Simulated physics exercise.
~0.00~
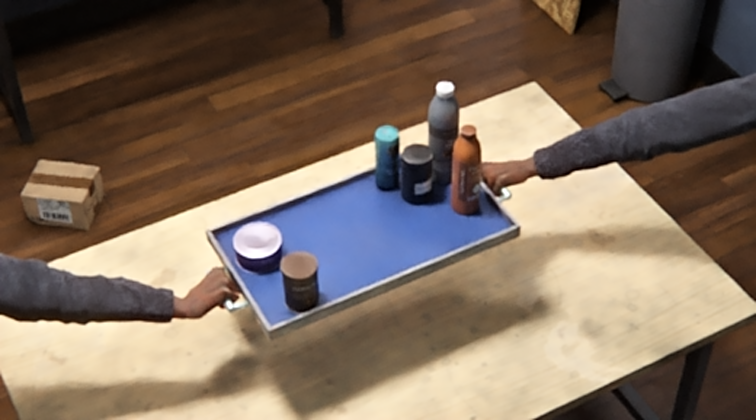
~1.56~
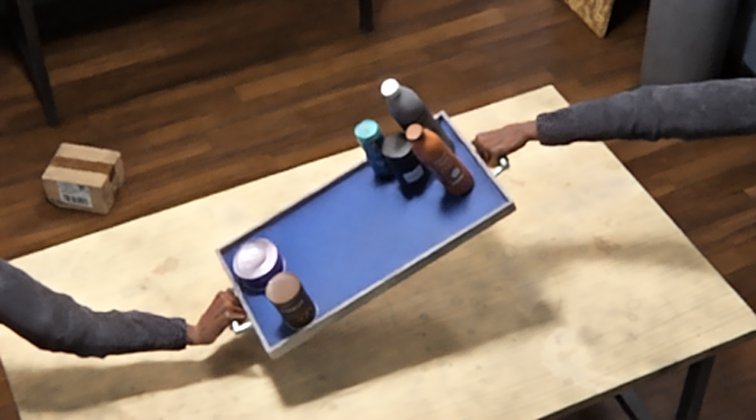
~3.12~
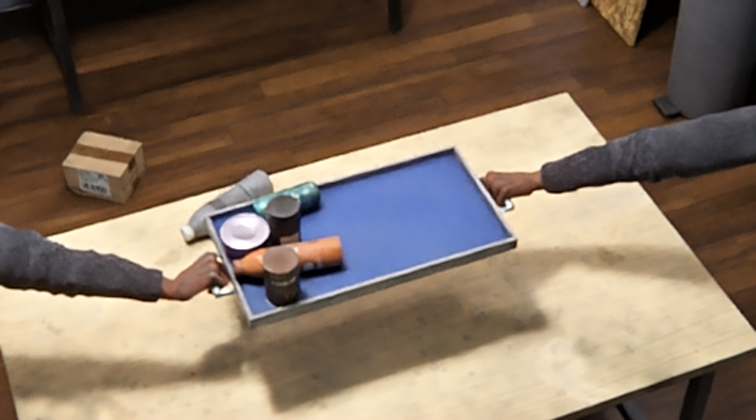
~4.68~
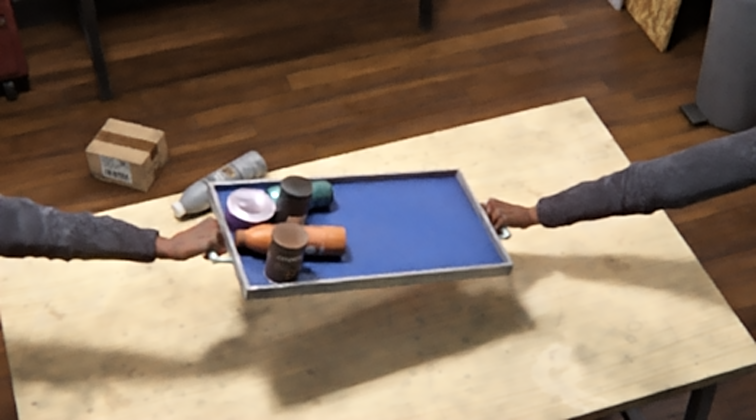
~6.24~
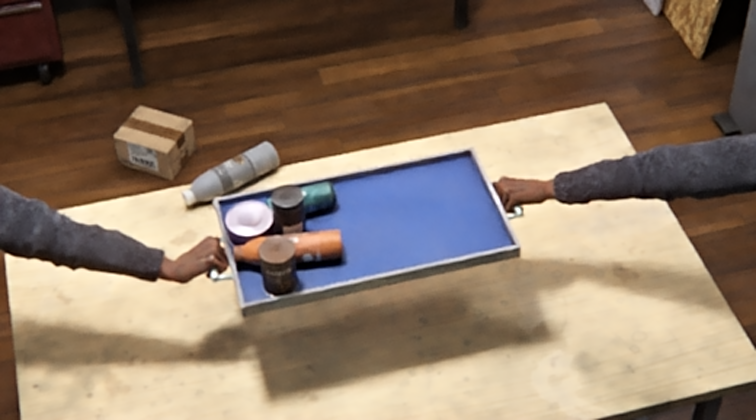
Above a pale wooden table, two hands tipped a blue tray of containers down to the left, and the bottles and cans slid across; the grey bottle went over the edge onto the table, while the orange bottle and turquoise can ended lying on the tray.
